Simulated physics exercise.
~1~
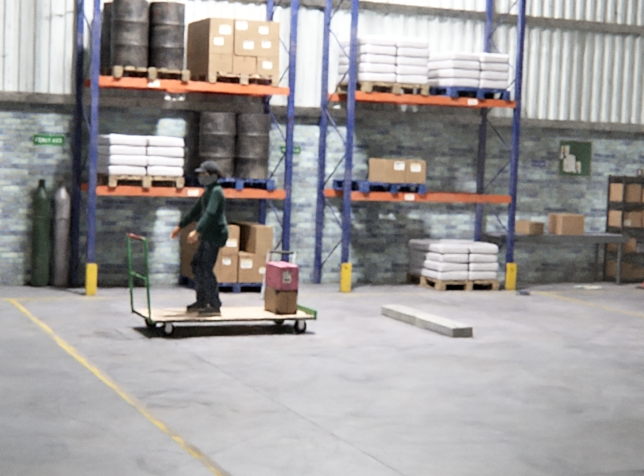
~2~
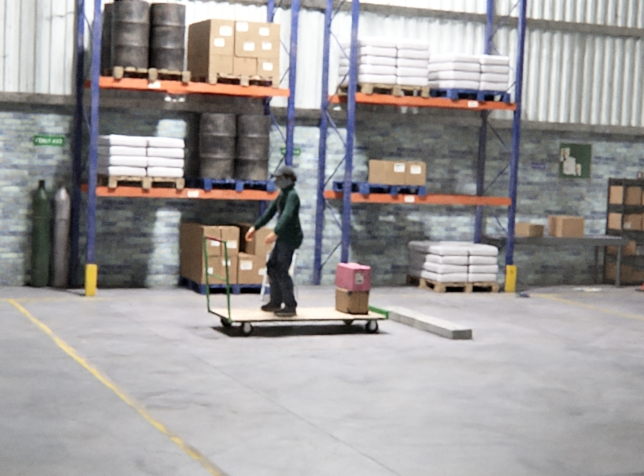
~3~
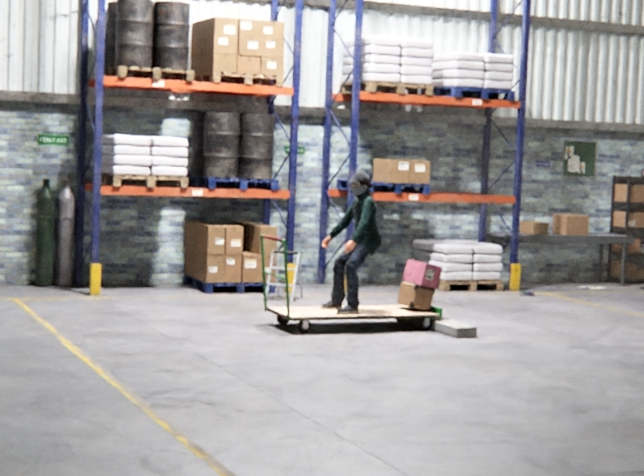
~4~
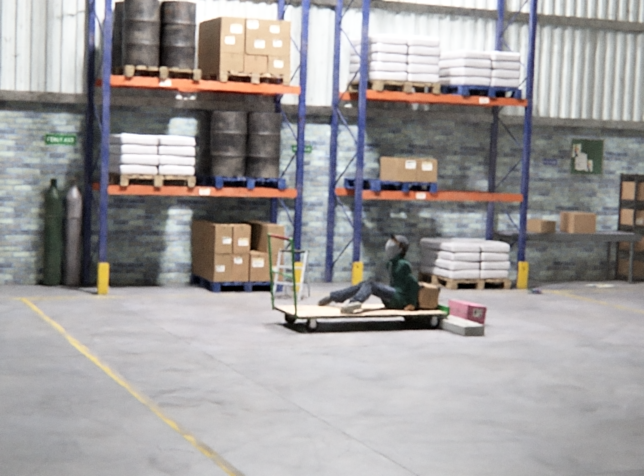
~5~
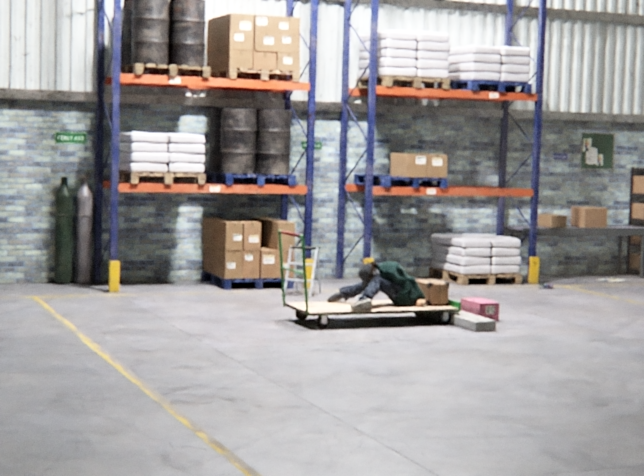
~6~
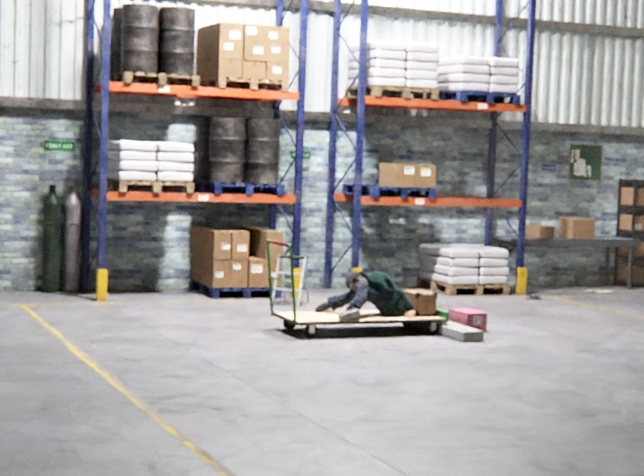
A person in a green top rode a flat trolley rightward across a warehouse until it stopped against a low kerb, tipping the pink box off the front as the rider dropped down and ended slumped forward on the deck beside the brown box.
